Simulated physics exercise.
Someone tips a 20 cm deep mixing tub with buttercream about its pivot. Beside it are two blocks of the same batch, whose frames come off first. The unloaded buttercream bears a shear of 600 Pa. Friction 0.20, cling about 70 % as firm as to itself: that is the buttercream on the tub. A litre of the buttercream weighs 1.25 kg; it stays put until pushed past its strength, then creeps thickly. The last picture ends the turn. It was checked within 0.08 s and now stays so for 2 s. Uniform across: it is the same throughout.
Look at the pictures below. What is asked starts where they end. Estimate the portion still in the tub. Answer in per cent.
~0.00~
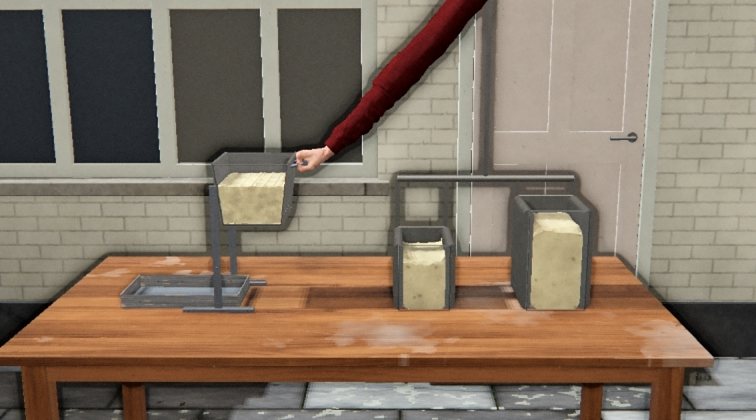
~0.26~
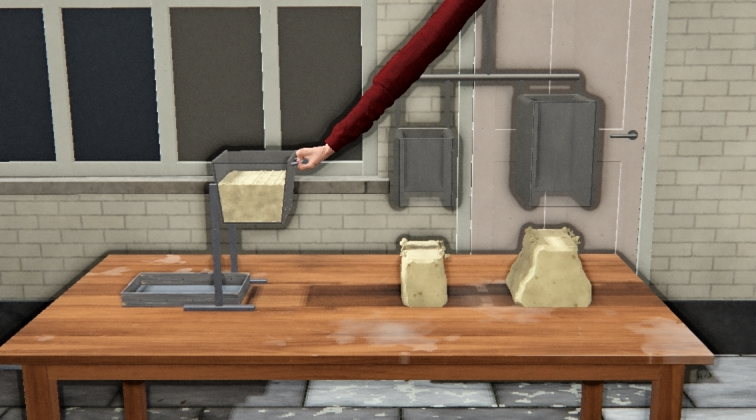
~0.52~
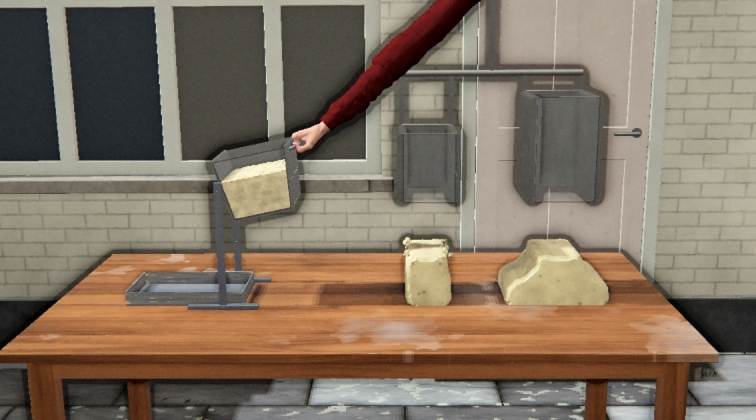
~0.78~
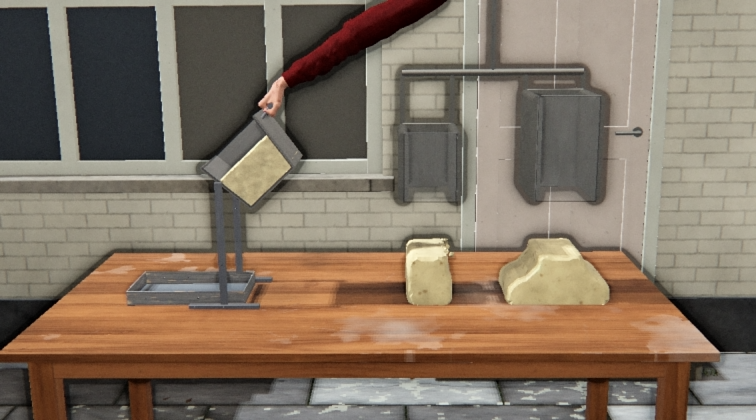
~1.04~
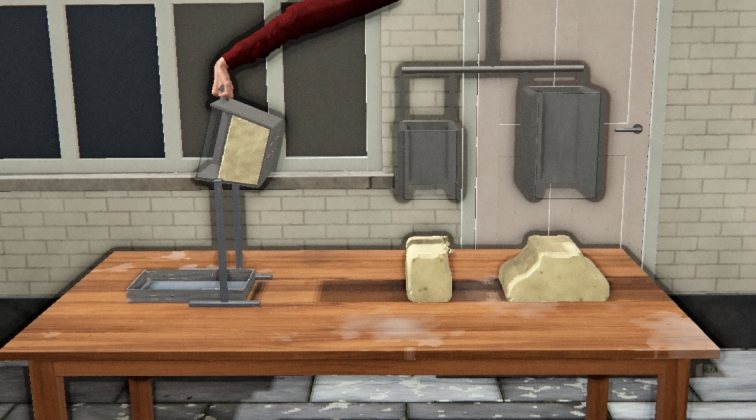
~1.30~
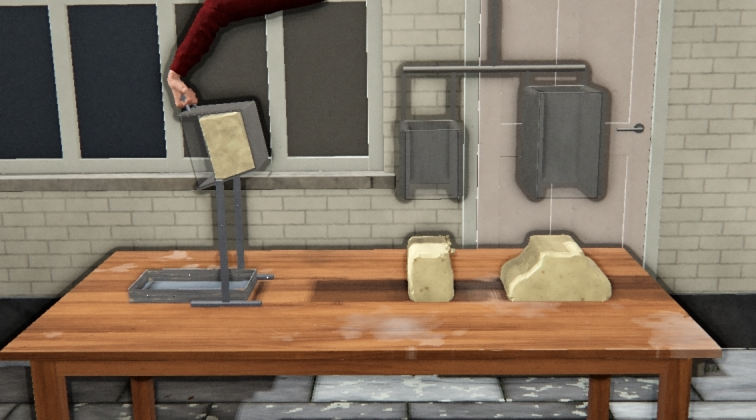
Roughly 0 per cent remains.
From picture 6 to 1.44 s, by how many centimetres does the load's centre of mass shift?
Shift: Some 5 cm.
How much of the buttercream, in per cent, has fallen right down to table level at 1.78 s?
I'd say about 0 per cent of it.
By 1.44 s, the tub is at 102 degrees and holds 100 %.
By 1.61 s, the tub is at 102 degrees and holds 59 %.
By 1.78 s, the tub is at 102 degrees and holds 31 %.
By 1.95 s, the tub is at 102 degrees and holds 0 %.
By 3.30 s, at the end, the tub is at 102 degrees and holds 0 %.
